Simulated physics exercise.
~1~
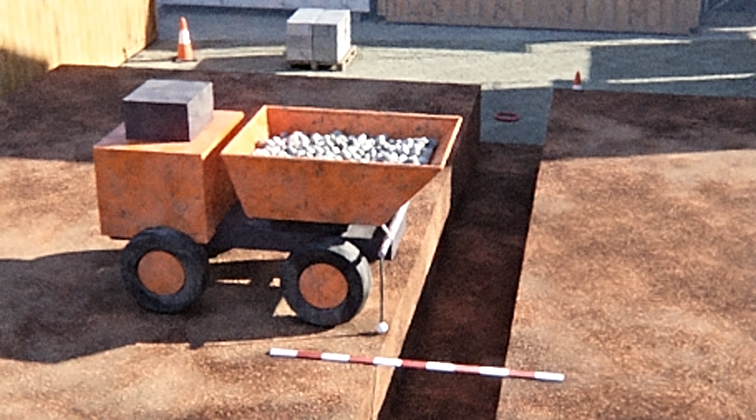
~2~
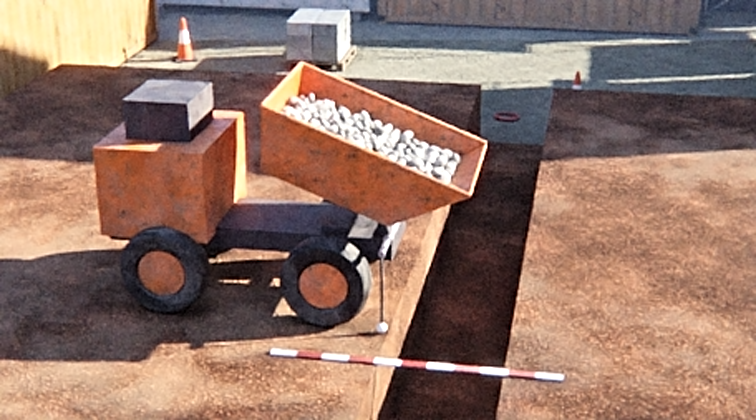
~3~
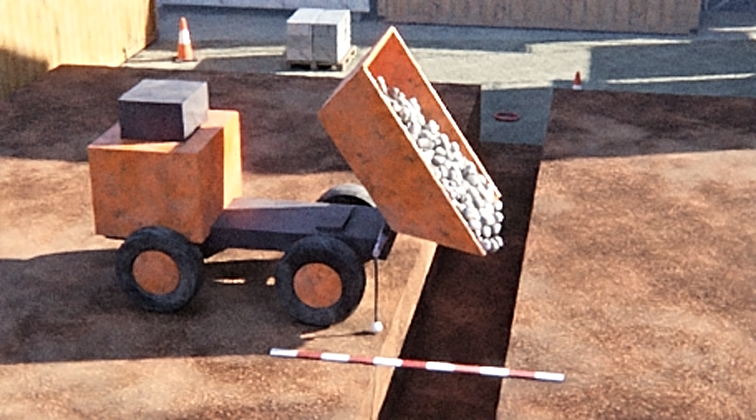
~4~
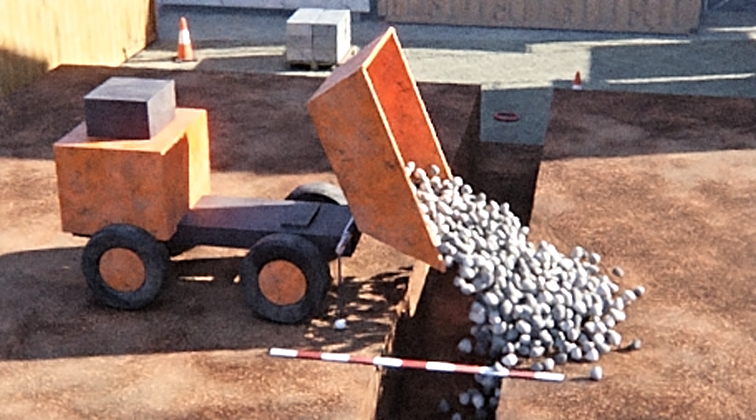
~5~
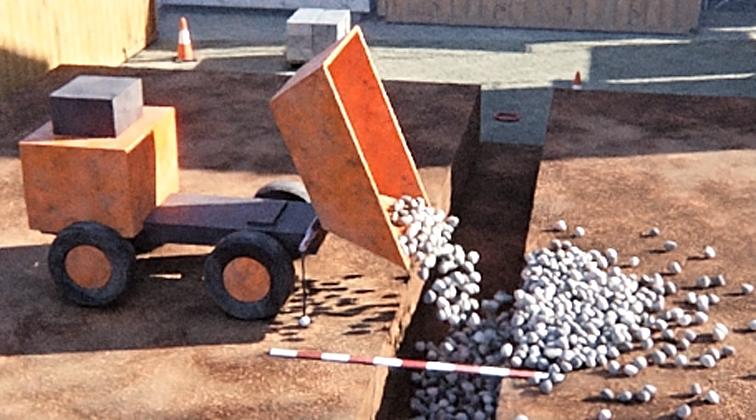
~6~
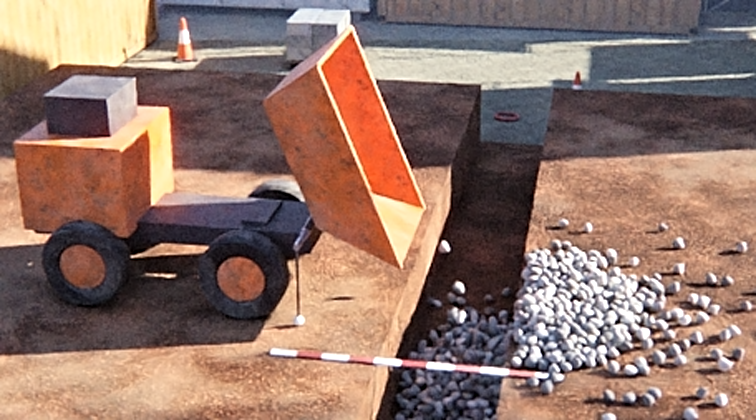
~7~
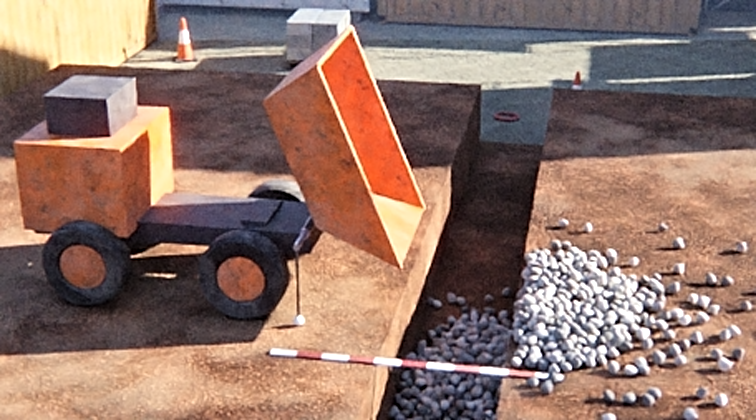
Orange dumper tipping its body and backing left as grey stones pour out, some filling the trench, others scattering beyond it.
